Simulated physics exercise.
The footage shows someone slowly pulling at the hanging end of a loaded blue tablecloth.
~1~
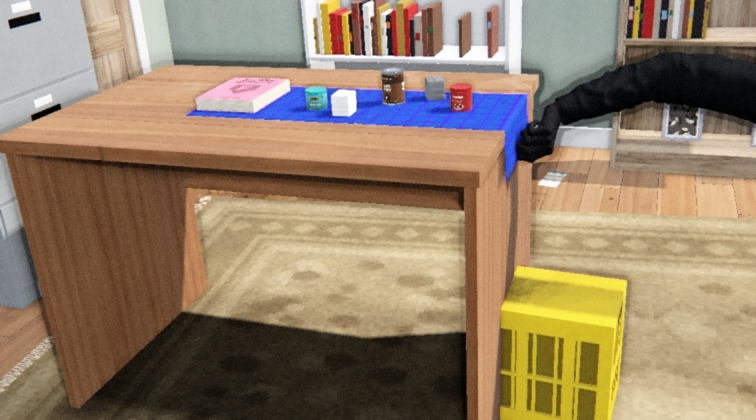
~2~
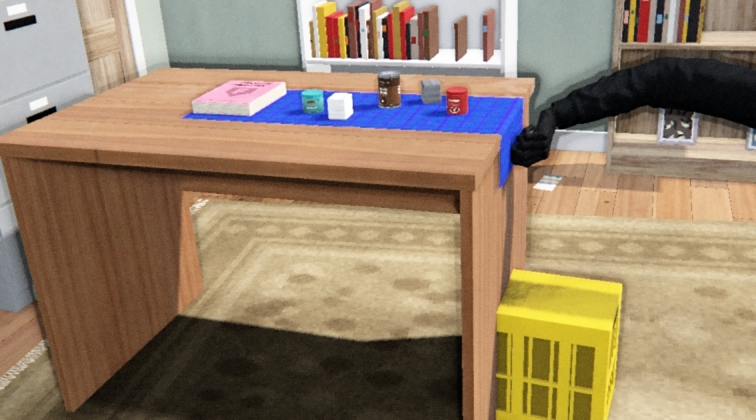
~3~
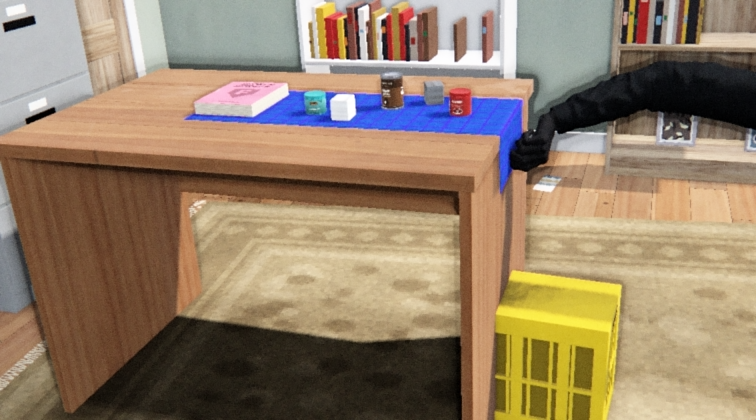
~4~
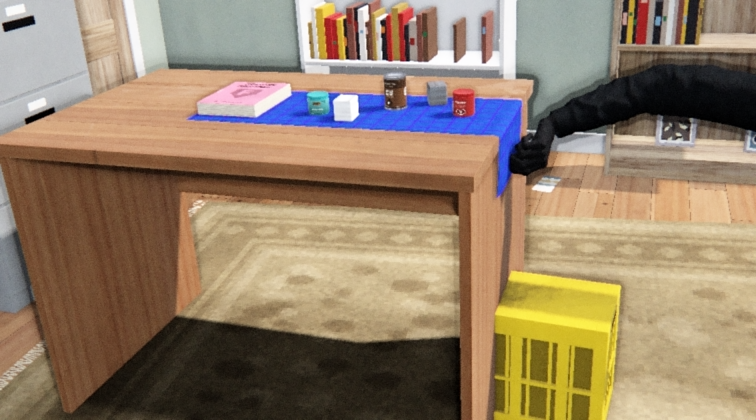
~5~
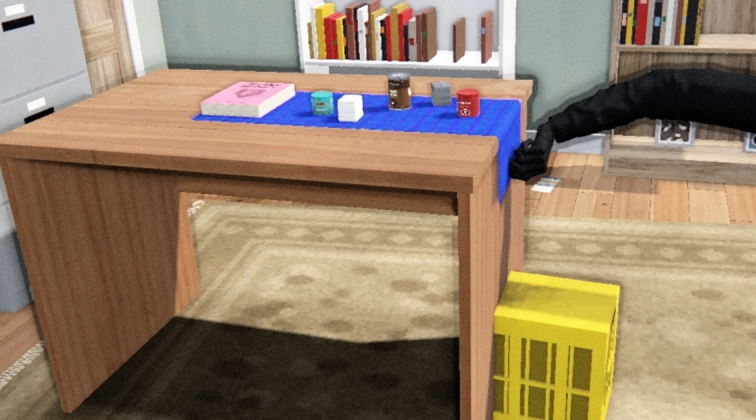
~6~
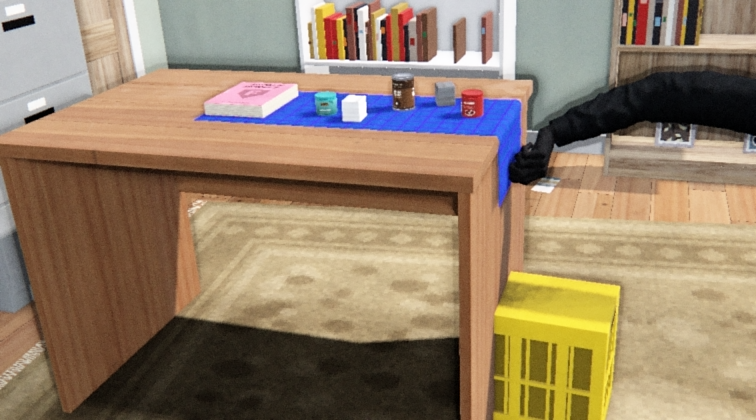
The clip opens on a wooden table where a pink book, small pots, a brown can and cubes sit on a blue cloth, a yellow crate standing below. A black-gloved hand at the right tugs the hanging end slowly downward, and the cloth and objects shift slightly to the right.
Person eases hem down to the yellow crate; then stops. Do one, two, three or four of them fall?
The drop will claim three items.
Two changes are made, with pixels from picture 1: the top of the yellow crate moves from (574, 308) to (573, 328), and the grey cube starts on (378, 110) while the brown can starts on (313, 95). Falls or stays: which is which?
Observed: Grey cube departs; brown can remains seated.
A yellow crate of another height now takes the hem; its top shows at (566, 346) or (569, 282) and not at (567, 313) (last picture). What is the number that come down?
Counts: 4, 2.
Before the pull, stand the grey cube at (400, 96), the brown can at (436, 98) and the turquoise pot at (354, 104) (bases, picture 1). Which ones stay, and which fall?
Result - the grey cube comes off, the brown can comes off, and the turquoise pot stays put.
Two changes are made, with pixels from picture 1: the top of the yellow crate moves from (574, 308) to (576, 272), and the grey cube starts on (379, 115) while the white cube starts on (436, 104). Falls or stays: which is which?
As for the grey cube, it stays in place; as for the white cube, it leaves the top.
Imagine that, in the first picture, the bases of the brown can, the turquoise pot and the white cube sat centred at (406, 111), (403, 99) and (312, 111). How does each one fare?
Start with the brown can, which is lost; next the turquoise pot, which is lost; last the white cube, which is kept.
A little later, hem near (511, 227); red pot gone.
Next, hem near (512, 267); red pot and grey cube gone.
Later still, hem on the crate; red pot, grey cube and brown can gone.
When it is over, hem on the crate; red pot, grey cube and brown can gone. The count of fallen things is three.
